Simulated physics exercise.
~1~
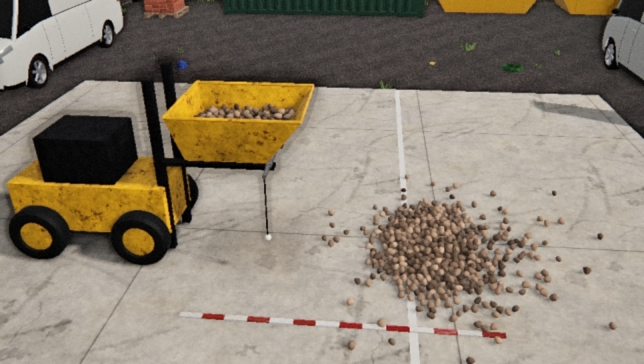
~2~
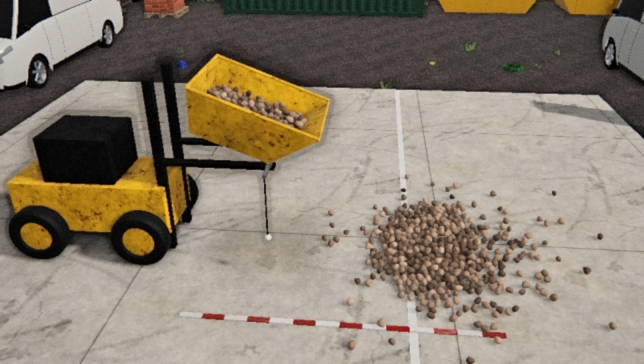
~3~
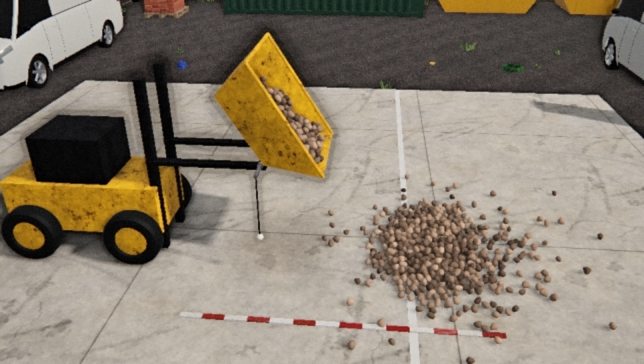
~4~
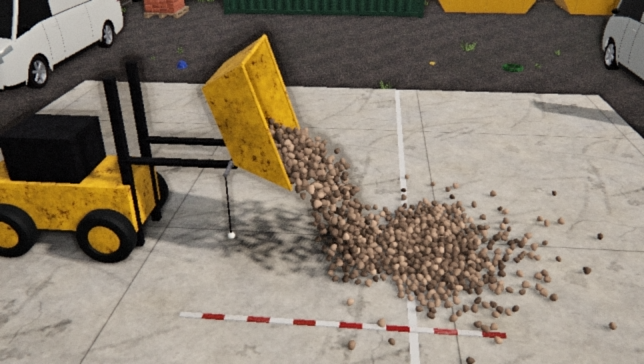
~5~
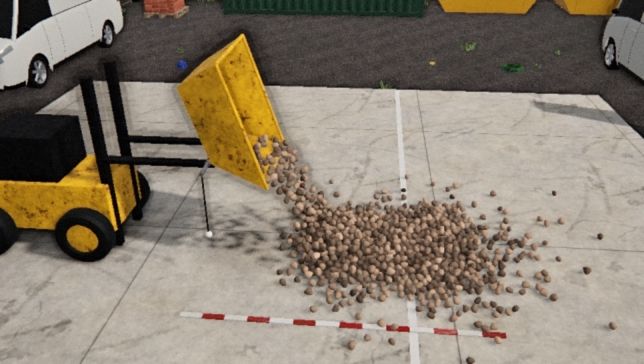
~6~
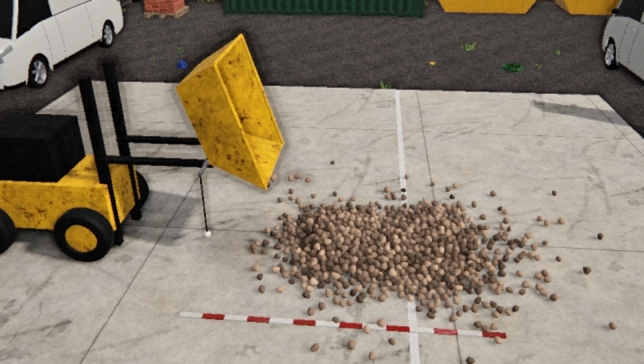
On a paved yard, a yellow forklift tipped its skip of round brown stones steeply, then backed left as they poured beside an earlier pile, mostly short of the painted line, leaving one wider heap and the emptied skip still tilted.
